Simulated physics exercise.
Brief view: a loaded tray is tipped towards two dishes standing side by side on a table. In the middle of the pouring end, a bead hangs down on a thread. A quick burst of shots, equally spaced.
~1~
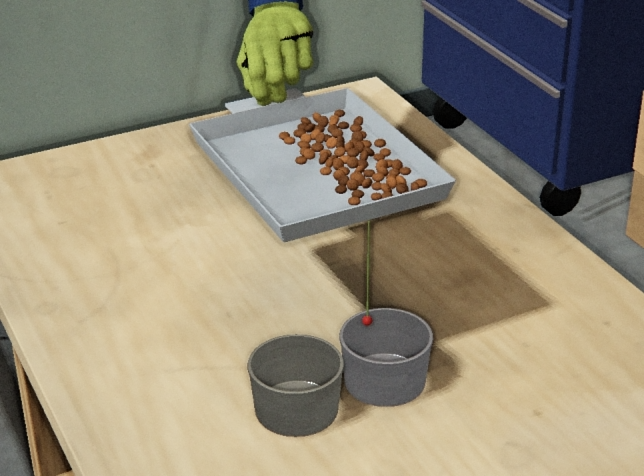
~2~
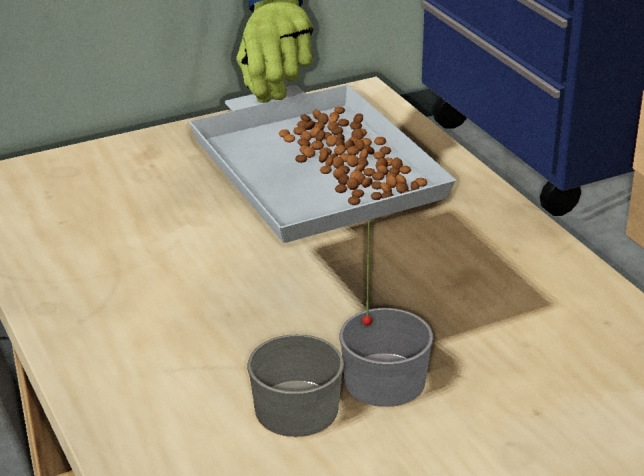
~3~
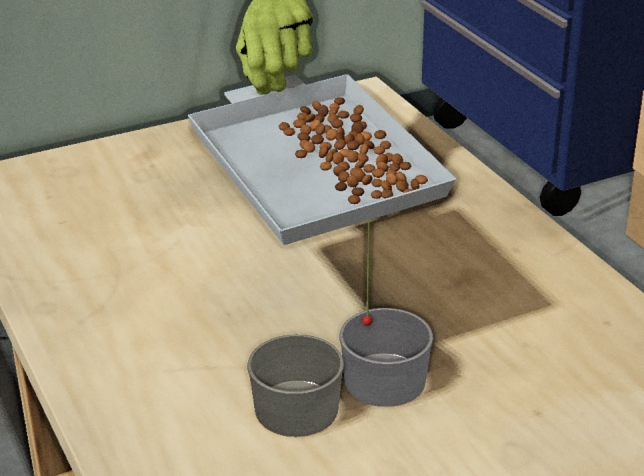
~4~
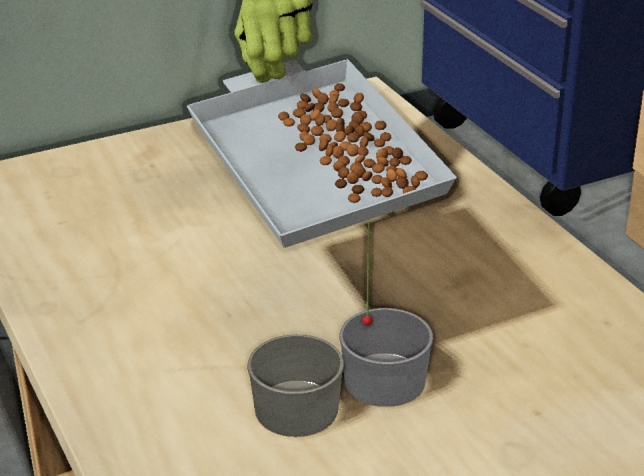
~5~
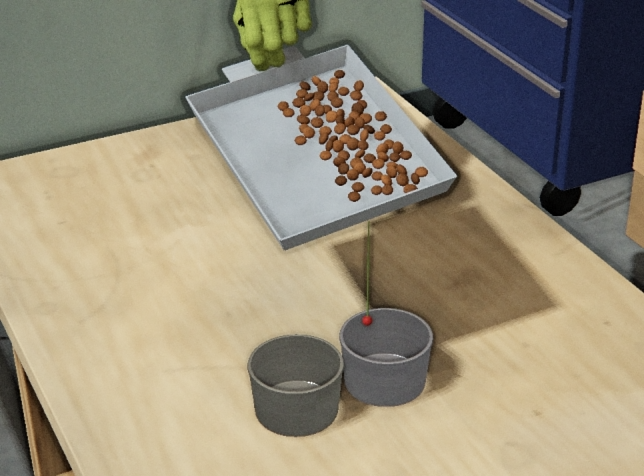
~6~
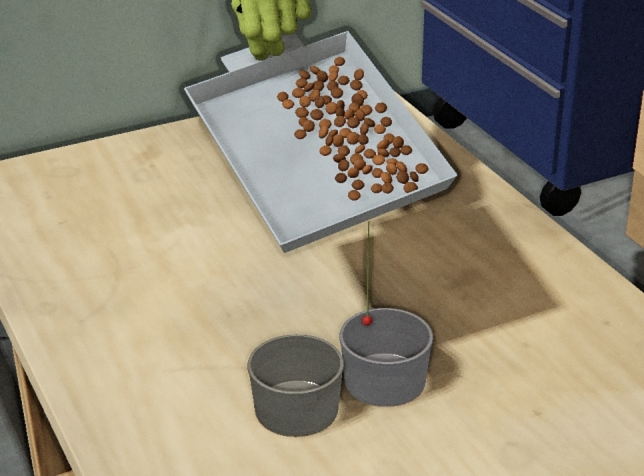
On a pale wooden table, two grey dishes stand side by side below a tray of small brown pieces, with a red bead hanging from its near edge. A green-gloved hand at the far side gradually raises that end, and the tray tilts more steeply, its near left corner lowest, while the pieces stay bunched towards the right.
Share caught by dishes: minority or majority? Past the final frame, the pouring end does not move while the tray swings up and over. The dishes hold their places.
Majority.
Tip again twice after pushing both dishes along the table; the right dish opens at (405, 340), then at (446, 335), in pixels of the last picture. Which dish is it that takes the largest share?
One: The left-side dish. Two: The left-side dish.
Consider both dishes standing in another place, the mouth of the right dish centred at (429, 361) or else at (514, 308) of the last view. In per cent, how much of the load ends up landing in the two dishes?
About 20 and 0 per cent.
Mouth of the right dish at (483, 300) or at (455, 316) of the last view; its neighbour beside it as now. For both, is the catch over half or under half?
At place one a lesser share; at place two a lesser share.
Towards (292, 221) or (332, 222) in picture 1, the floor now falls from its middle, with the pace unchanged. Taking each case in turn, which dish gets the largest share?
In the first case it's the one on the left, in the second the one on the left.
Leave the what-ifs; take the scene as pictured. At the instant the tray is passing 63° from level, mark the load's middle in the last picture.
The centre of the load shows up near (323, 224) in the last view.
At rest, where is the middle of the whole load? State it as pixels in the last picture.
Roughly at pixel (300, 403).
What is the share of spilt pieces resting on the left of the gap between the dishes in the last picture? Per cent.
Near 40 in a hundred.
Soon after the last picture, tray tipped steeply; nearly all on the tray; a small part in the air.
A little later, tray tipped past a quarter turn; about a third on the tray; about half in the left dish; a small part outside both; a small part in the air.
Later still, tray tipped past a quarter turn; most in the left dish; about a quarter outside both.
At rest, tray tipped past a quarter turn; most in the left dish; none in the right dish; about a quarter outside both.
